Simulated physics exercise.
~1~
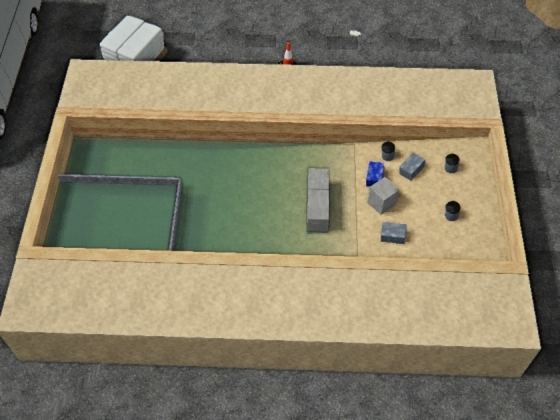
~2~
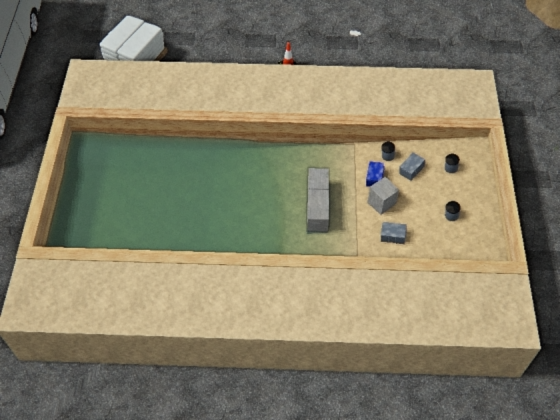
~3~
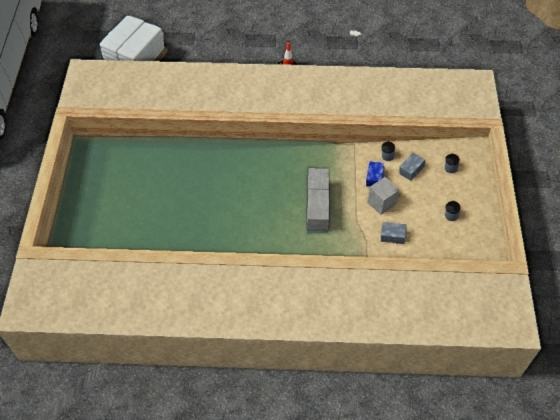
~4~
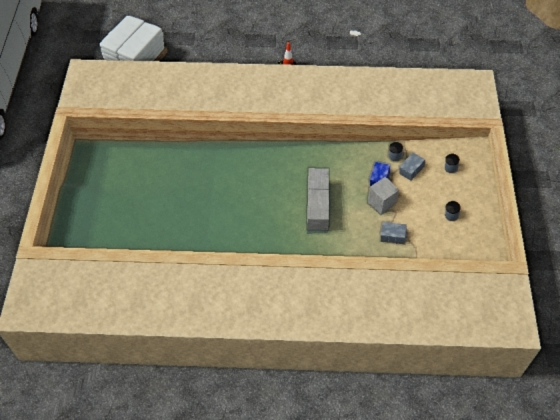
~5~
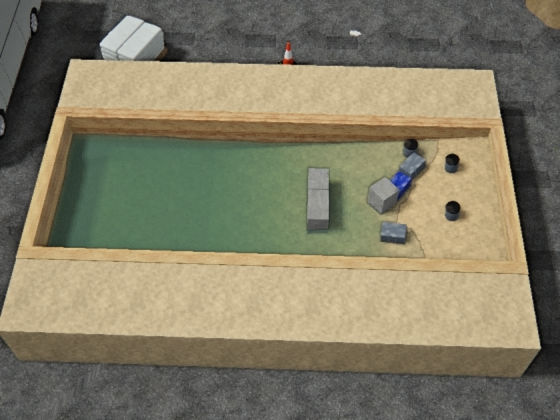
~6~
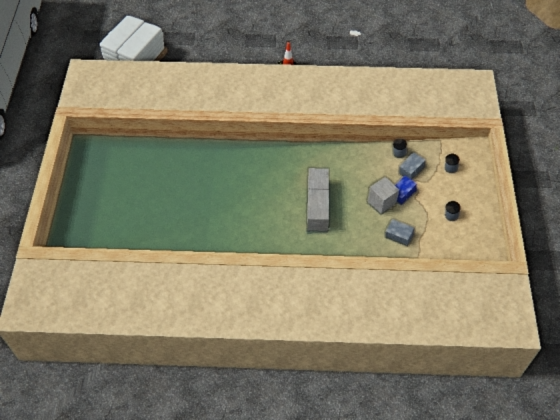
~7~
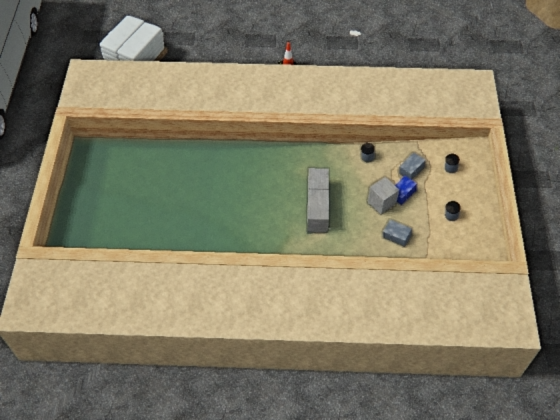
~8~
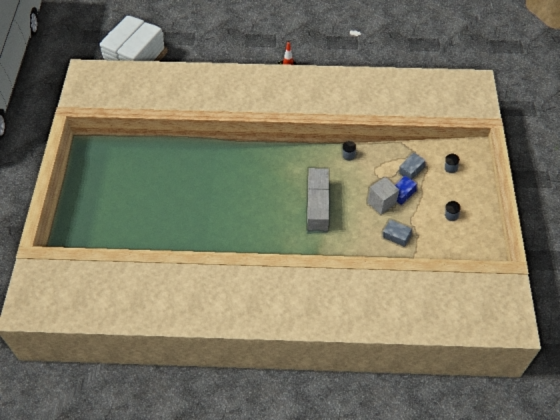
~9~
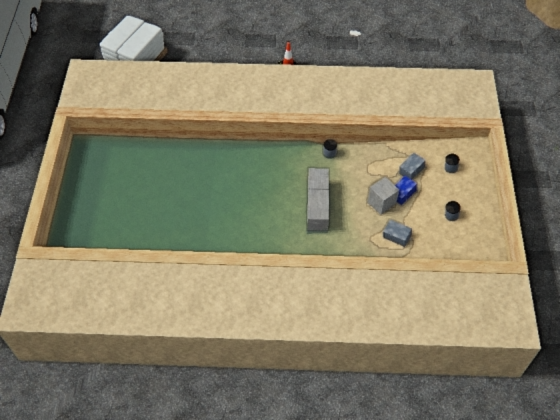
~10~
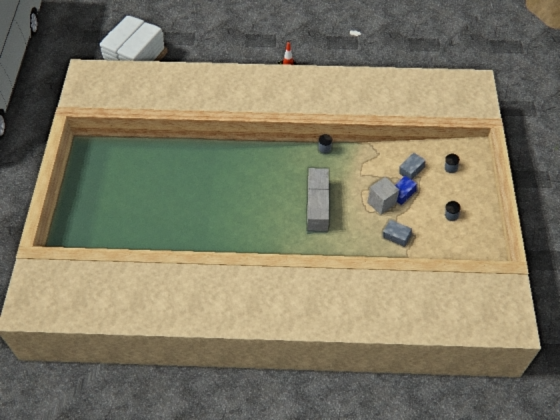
Green water stands in a long timber-edged basin seen from above at an angle, deeper inside a walled corner at the lower left, while a grey block sits mid-basin and grey crates, a blue crate and dark pails rest on the sand at right. The dividing walls vanish and the water spreads, creeping up the slope past the block. It reaches the objects, pushing the blue crate and the upper-left pail a short way right. As the water draws back, the pail drifts left to float above the block, while the blue crate stays aground beside a grey one.
